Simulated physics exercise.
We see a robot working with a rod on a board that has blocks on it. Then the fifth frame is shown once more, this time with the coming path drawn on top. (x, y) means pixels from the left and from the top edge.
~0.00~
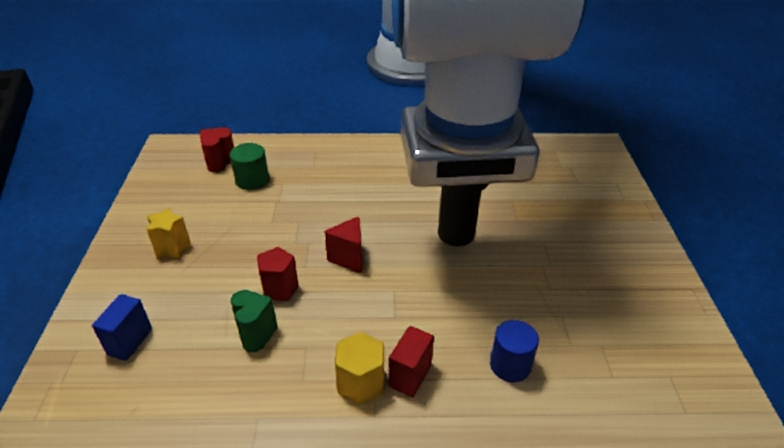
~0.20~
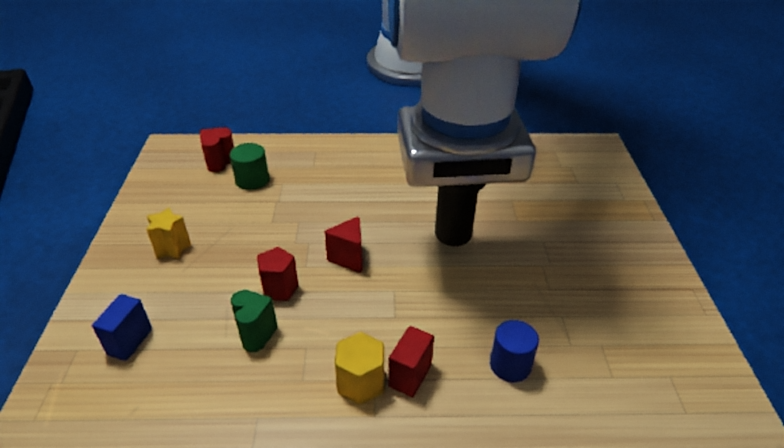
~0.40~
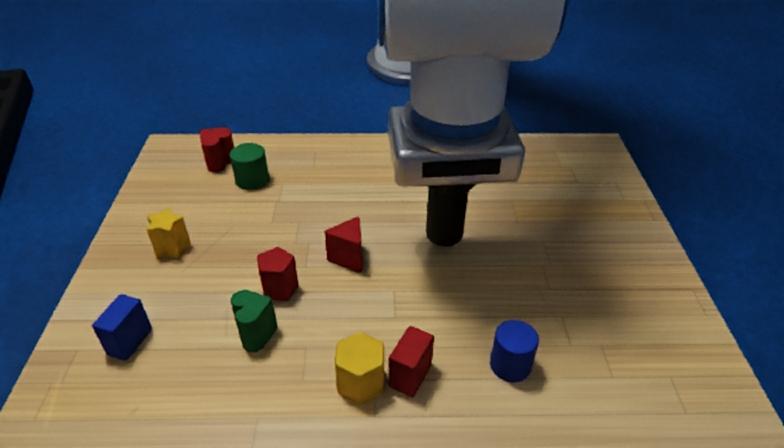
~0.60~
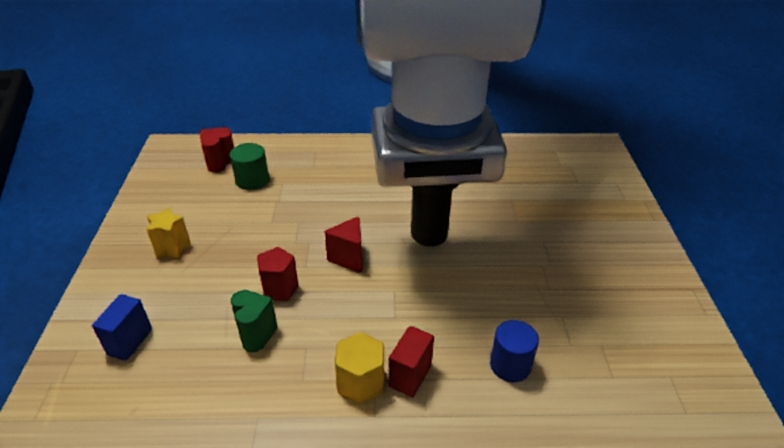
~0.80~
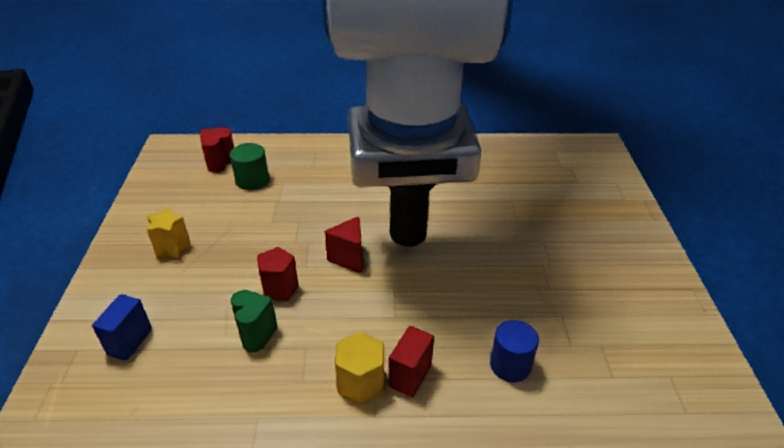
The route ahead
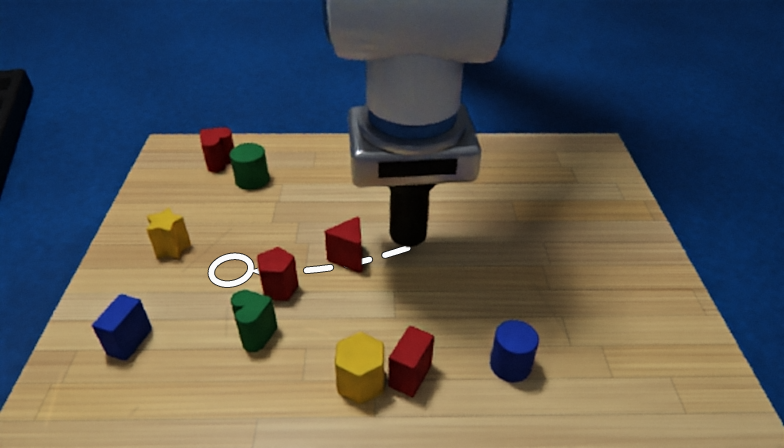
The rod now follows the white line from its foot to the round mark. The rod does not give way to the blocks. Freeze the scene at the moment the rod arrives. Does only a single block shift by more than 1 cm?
No - that is not the case.
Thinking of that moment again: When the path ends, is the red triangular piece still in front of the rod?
Short answer: Yes.
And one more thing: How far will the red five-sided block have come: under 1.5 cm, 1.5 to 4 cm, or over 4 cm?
My estimate: In the 1.5 to 4 cm range.
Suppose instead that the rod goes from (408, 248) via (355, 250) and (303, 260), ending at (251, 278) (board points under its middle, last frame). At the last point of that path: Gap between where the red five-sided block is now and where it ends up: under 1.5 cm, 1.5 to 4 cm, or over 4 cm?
Goes 1.5 to 4 cm.
Drawn move, from (408, 248) by way of (353, 264) and (292, 271) to (231, 270).
What follows on the original path. One third of the way, rod at (351, 251); red triangular piece at (316, 234), turned 15° clockwise.
Two thirds of the way, rod at (290, 258); red five-sided block at (258, 265), turned 40° anticlockwise; red triangular piece at (254, 238).
At the end, rod at (228, 257); green heart still; red five-sided block at (241, 269), turned 105° anticlockwise; red triangular piece at (196, 231), turned 35° clockwise.
